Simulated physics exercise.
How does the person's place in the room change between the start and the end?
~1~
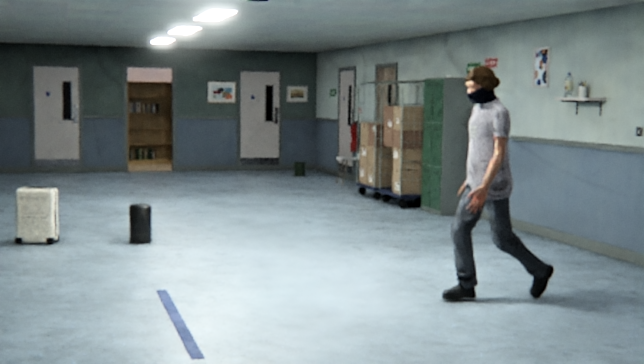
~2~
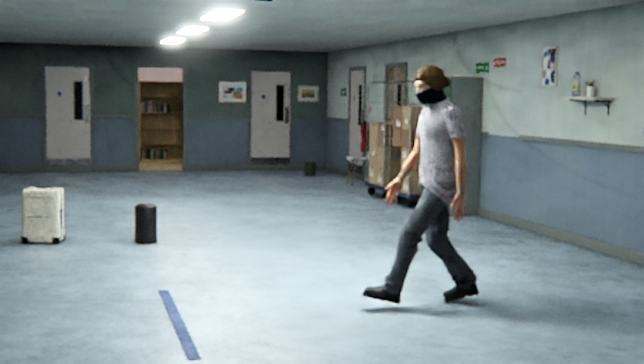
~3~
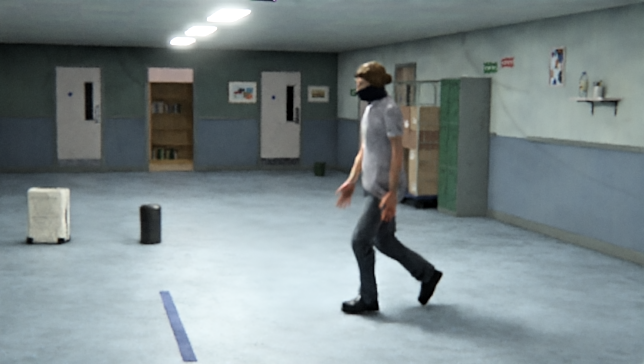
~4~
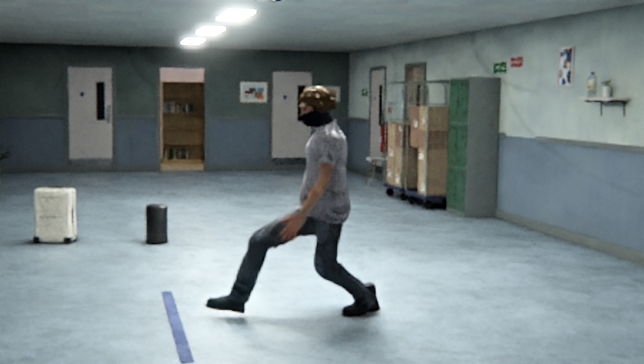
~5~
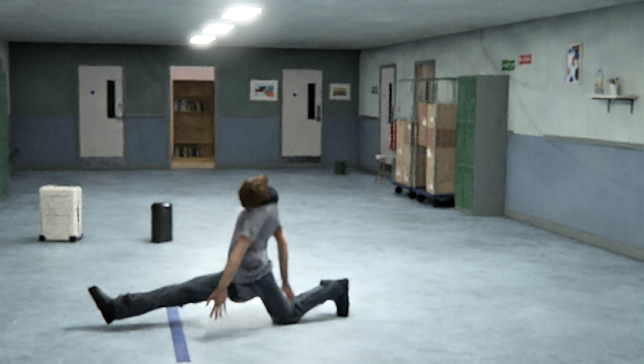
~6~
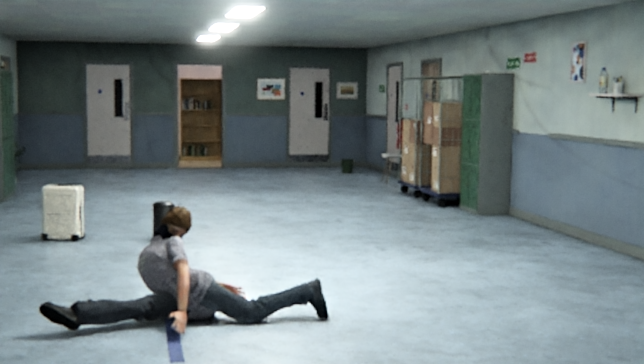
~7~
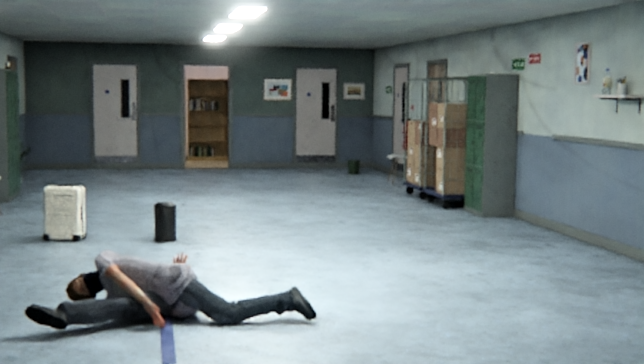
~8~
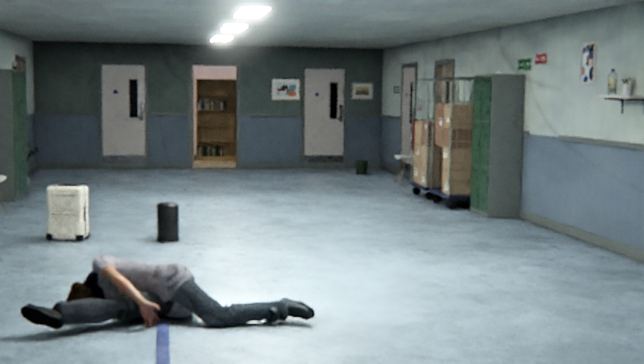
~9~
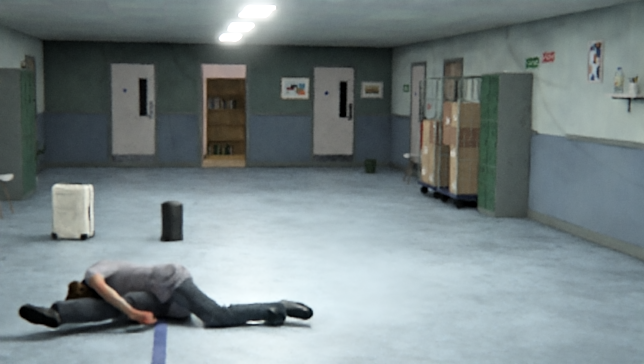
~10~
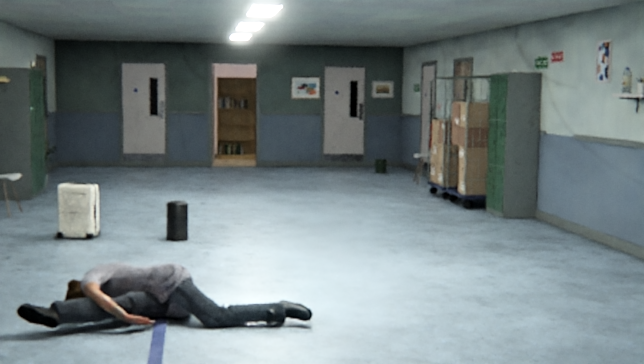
At the start the person is upright on the right side of the room, near the green lockers. By the end they are down on the floor at the lower left, folded over the blue strip.
